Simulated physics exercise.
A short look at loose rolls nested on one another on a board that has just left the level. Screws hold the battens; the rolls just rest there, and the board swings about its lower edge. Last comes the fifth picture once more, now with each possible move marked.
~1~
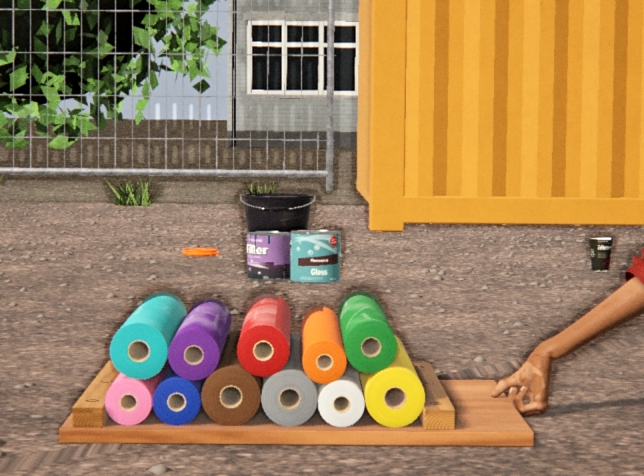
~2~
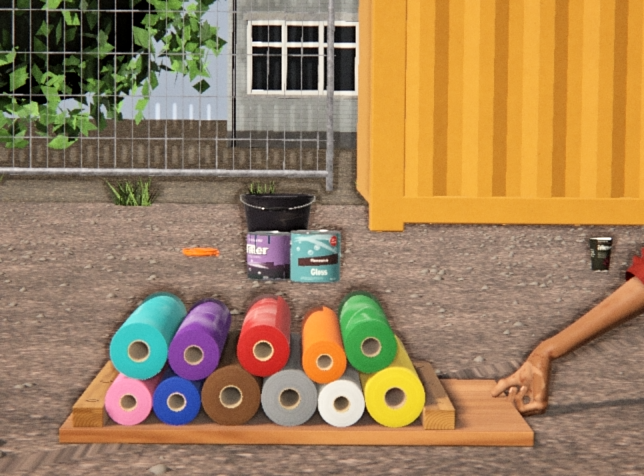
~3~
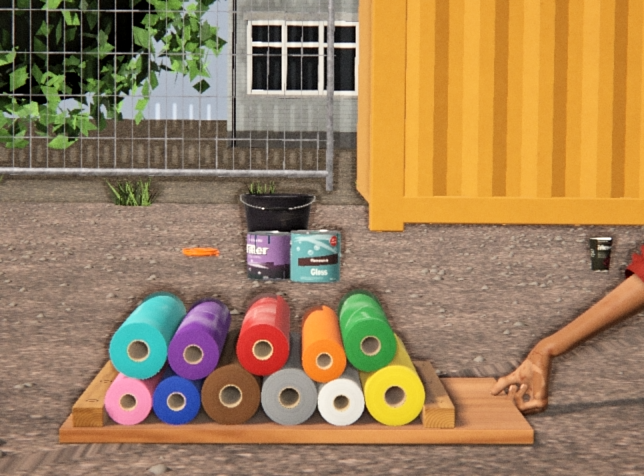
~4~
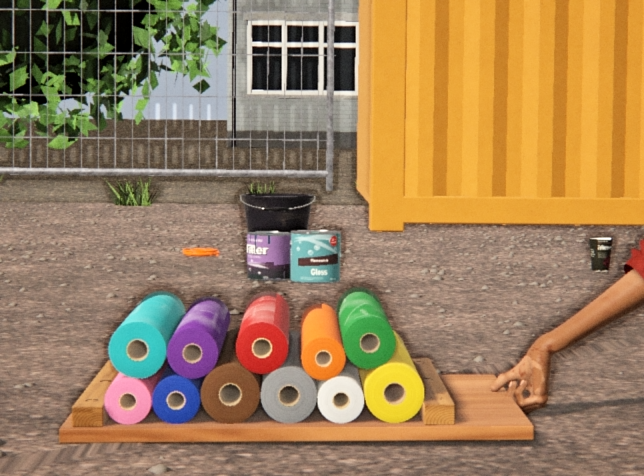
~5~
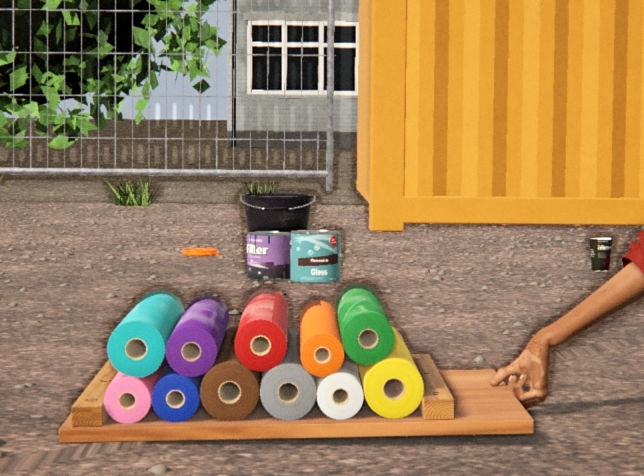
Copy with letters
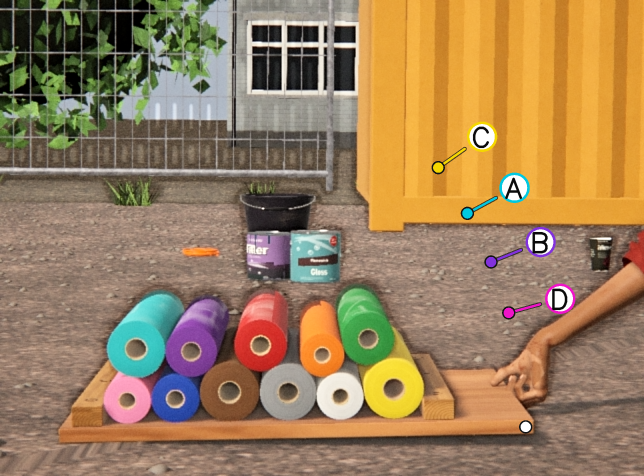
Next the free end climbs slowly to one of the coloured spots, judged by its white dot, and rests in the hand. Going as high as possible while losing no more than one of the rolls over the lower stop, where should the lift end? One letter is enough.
D is the limit.
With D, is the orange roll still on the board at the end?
Yes, with D.
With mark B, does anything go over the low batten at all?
At B: Yes.
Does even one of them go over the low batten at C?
Yes.
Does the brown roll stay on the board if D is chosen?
The brown roll: Yes.
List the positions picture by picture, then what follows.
The first picture shows purple roll (194, 355); turquoise roll (139, 351); orange roll (324, 362).
The second picture shows orange roll (324, 362); green roll (371, 347).
The third picture shows board (297, 398); white roll (341, 403); yellow roll (395, 396); grey roll (289, 397).
The fourth picture shows board (297, 396); pink roll (128, 401); blue roll (176, 400).
The fifth picture shows board (297, 393); pink roll (127, 400); blue roll (175, 398).
On the marked copy, A at (468, 213); B at (491, 262); C at (438, 168); D at (509, 313); the white dot at (526, 427).
With D. Early on, board at 12°.
Further on, board at 16°.
At the end, board at 16°, one over the low batten (turquoise).
As for the rest, A two over the low batten (purple, turquoise); B two over the low batten (purple, turquoise); C three over the low batten (purple, turquoise, red).
